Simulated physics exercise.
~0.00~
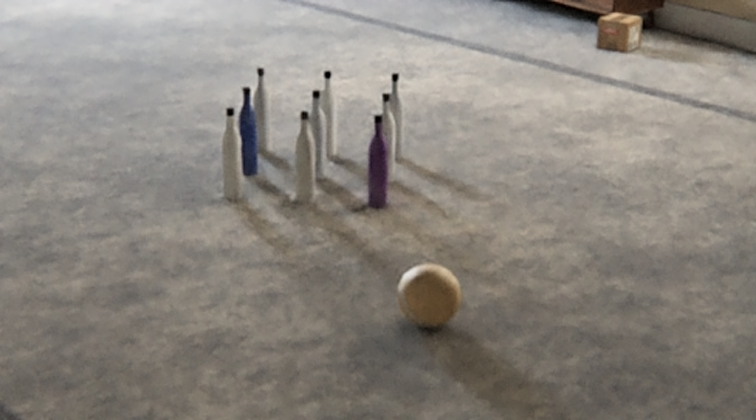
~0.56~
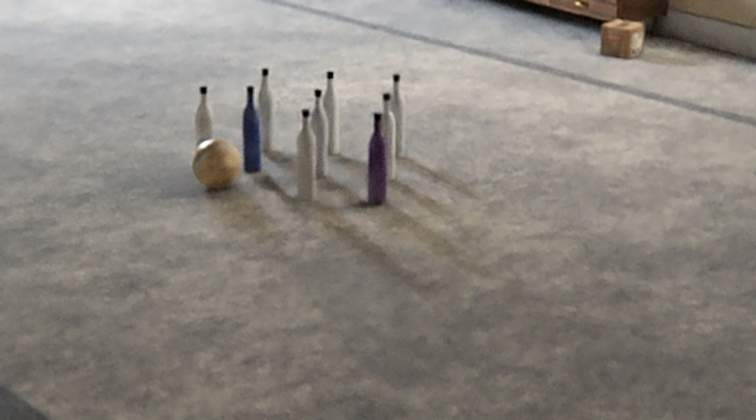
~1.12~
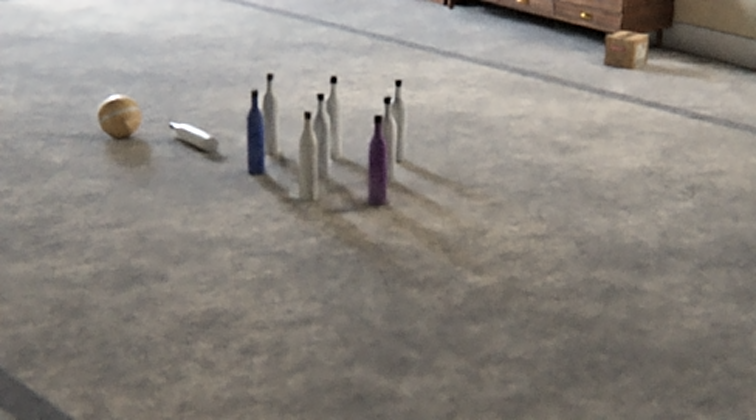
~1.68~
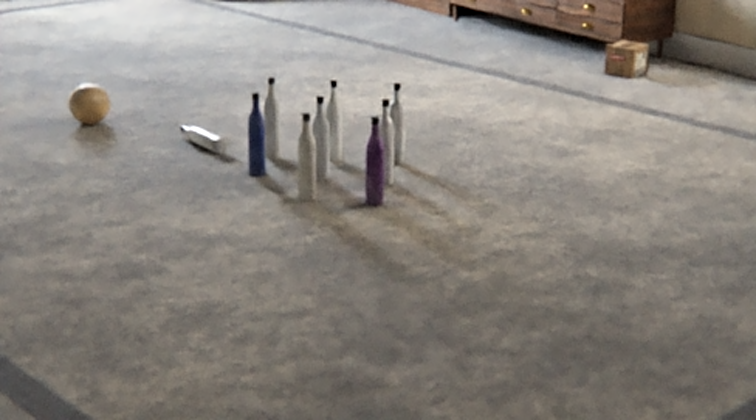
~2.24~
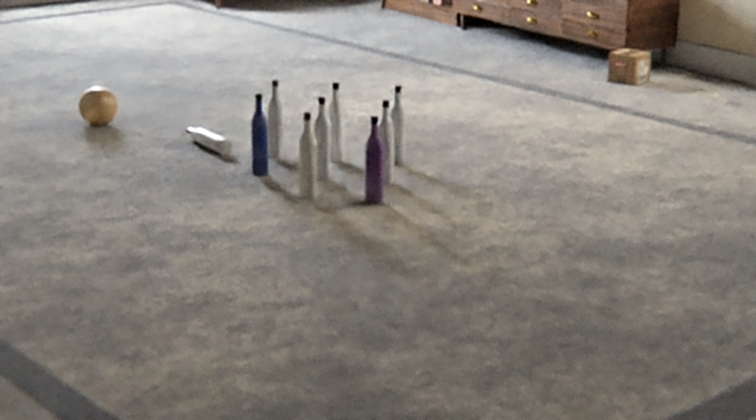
A wooden ball rolled across a grey floor toward a group of standing bottles, knocked over a white one at the left edge and rolled on to the left, while the blue, purple and remaining white bottles stayed upright.
